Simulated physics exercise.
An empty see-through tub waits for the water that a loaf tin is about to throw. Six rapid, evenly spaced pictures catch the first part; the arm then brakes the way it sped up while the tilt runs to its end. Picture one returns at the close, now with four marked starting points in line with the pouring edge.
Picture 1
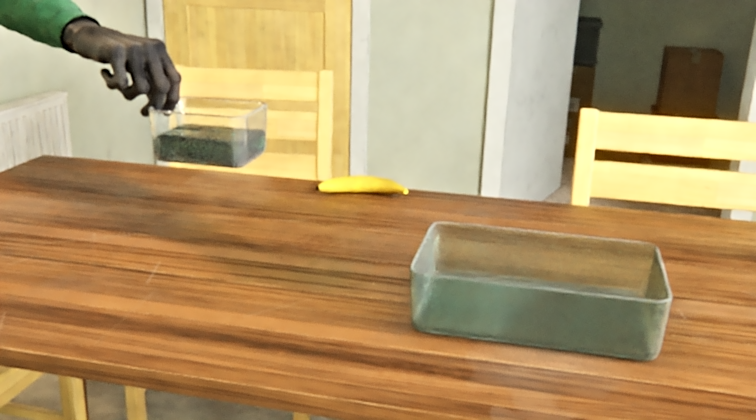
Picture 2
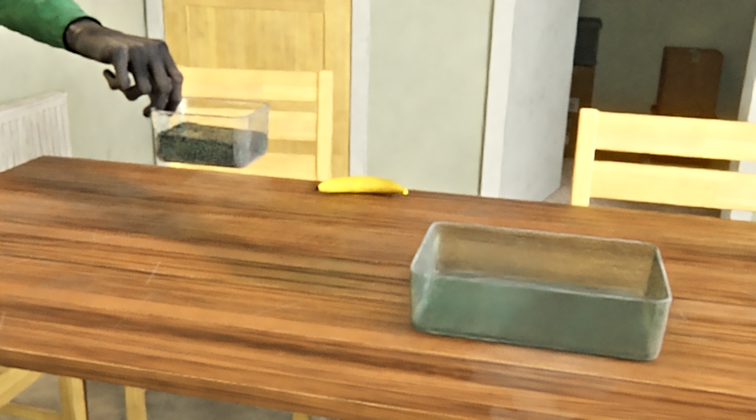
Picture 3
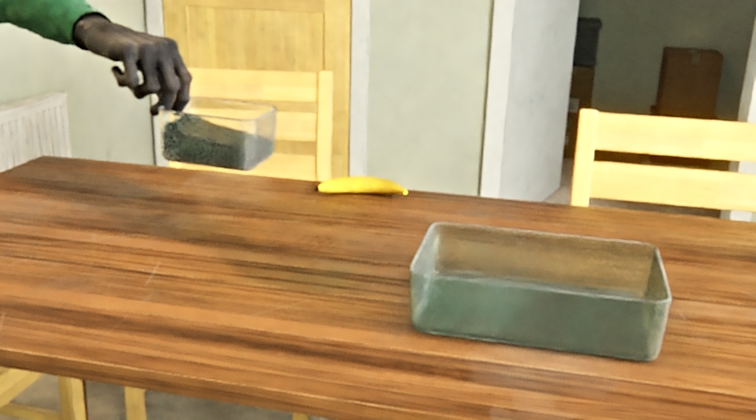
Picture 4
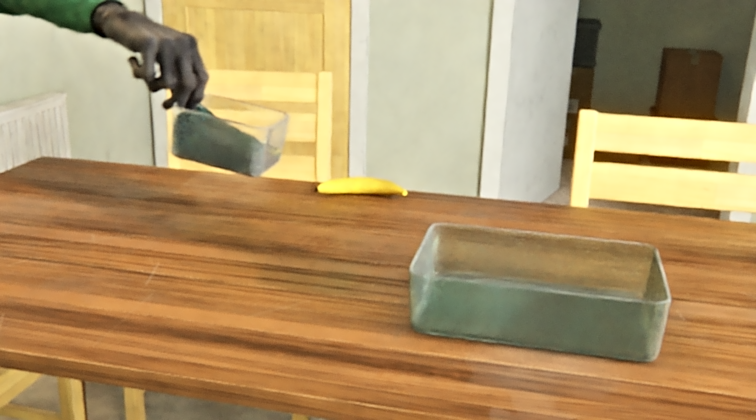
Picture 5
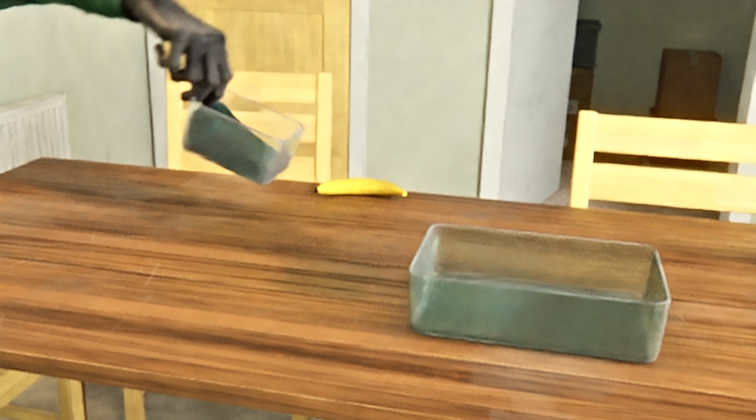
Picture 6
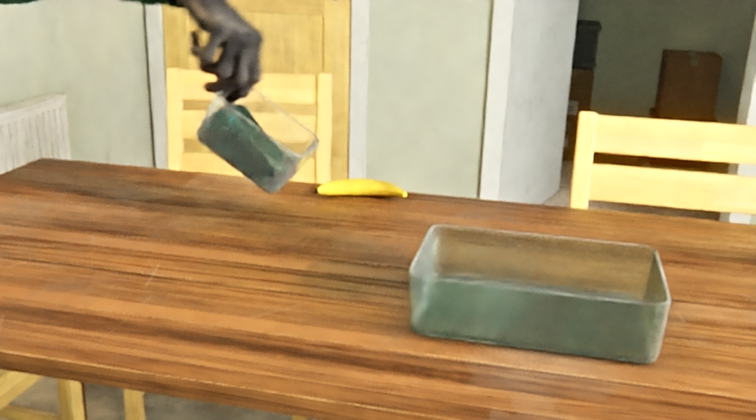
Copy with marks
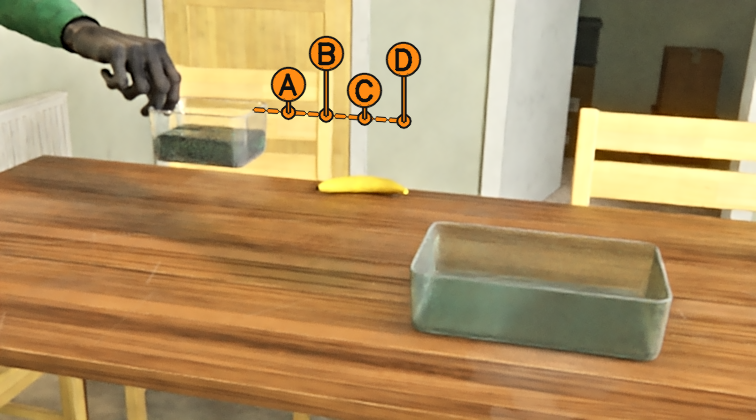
At first, a gray hand in a green sleeve holds a small clear container of dark contents nearly level above a wooden table, near a banana and a larger empty see-through tub. The hand then moves right, tilting the container steadily until it slants steeply down toward the right.
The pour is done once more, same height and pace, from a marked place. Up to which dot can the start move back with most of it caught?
Place A.
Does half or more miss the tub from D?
No.
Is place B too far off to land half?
No, not at all.
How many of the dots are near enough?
All of them.
In orange, A at (288, 112); B at (326, 115); C at (364, 118); D at (403, 121).
For place A, about 69 % lands in the tub, 22 % falls short and 8 % goes beside or beyond.
For place B, about 79 % lands in the tub, 13 % falls short and 9 % goes beside or beyond.
For place C, about 80 % lands in the tub, 5 % falls short and 14 % goes beside or beyond.
For place D, about 85 % lands in the tub, 3 % falls short and 12 % goes beside or beyond.
